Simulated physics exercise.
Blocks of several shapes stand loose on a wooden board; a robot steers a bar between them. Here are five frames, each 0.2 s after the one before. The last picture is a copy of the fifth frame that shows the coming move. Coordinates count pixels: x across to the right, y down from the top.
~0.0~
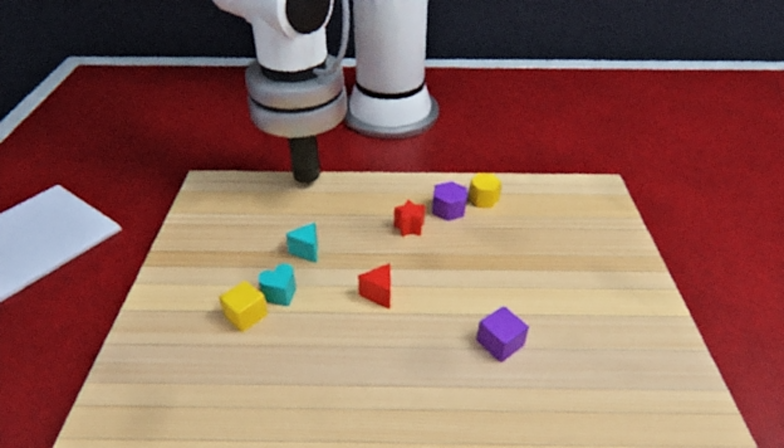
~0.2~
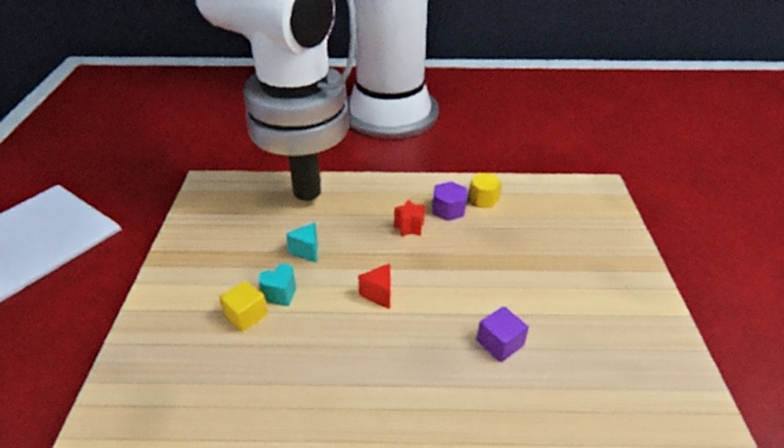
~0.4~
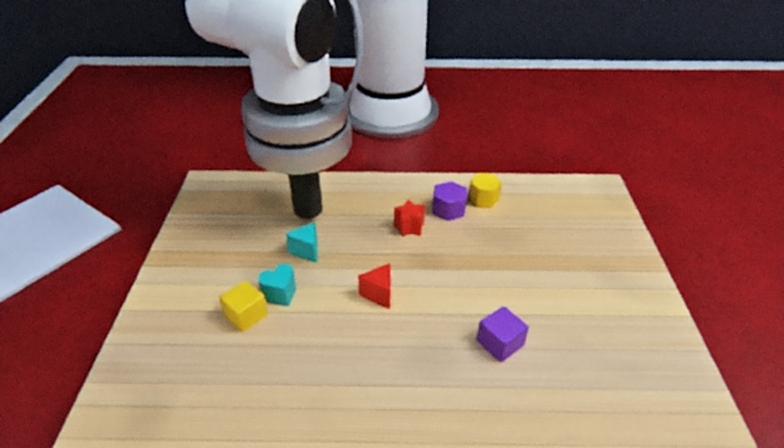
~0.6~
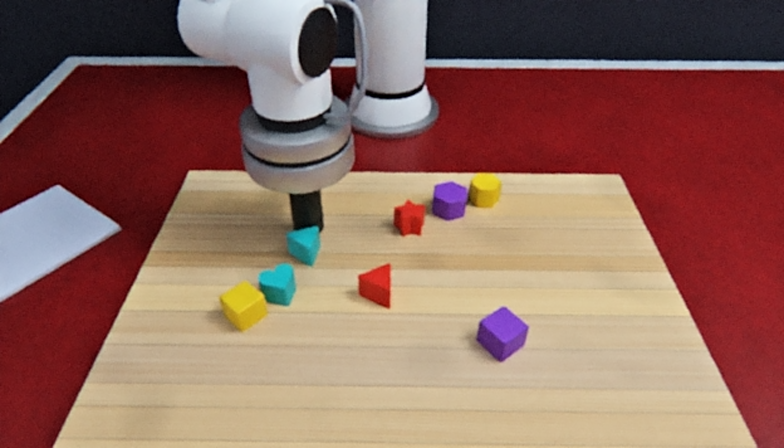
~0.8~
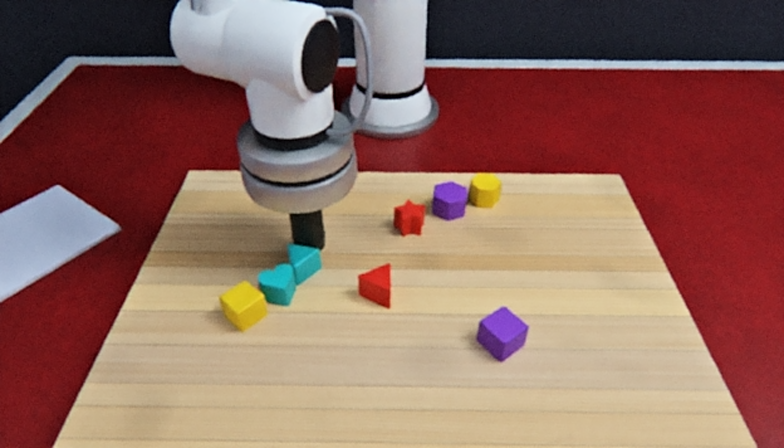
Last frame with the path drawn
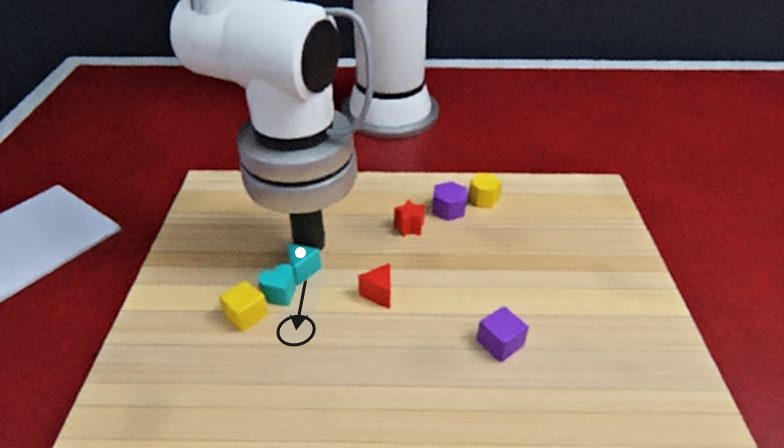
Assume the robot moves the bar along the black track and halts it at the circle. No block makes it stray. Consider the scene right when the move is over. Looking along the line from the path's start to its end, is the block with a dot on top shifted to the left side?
Yes - that is the case.
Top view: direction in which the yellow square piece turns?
Viewed from above: Clockwise.
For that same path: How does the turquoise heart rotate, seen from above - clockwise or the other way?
From above, the turn goes clockwise.
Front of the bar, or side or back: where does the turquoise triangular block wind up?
The bar should keep driving it forward.
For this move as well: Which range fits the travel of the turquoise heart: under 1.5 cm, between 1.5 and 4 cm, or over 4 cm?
The answer is over 4 cm.
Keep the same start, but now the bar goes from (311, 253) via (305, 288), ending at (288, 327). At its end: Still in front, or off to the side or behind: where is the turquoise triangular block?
By then it is in front of the bar.
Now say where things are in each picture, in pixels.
Lower end of the bar (307, 176), tops of blocks, yellow square piece (241, 296), turquoise heart (277, 276), turquoise triangular block (305, 233), red triangular block (379, 275), in the first frame.
Bar (308, 193), blocks as before, in the second frame.
Bar (308, 210), blocks as before, in the third frame.
Bar (309, 228), turquoise triangular block (304, 235), in the fourth frame.
Bar (310, 245), yellow square piece (241, 296), turquoise heart (277, 276), turquoise triangular block (300, 253), red triangular block (379, 275), in the fifth frame.
The drawn path runs from (311, 253) directly to (296, 330); the dot is on the turquoise triangular block.
The first path, step by step. One third of the way, bar (305, 269); yellow square piece (238, 297); turquoise heart (271, 288), turned 50° clockwise; turquoise triangular block (300, 279), turned 20° anticlockwise.
Two thirds of the way, bar (300, 295); yellow square piece (235, 299), turned 20° clockwise; turquoise heart (272, 304), turned 105° clockwise; turquoise triangular block (304, 305), turned 25° anticlockwise.
At the end, bar (295, 323); yellow square piece (235, 299), turned 20° clockwise; turquoise heart (255, 325), turned 150° clockwise; turquoise triangular block (305, 333), turned 55° anticlockwise; red triangular block not moved.
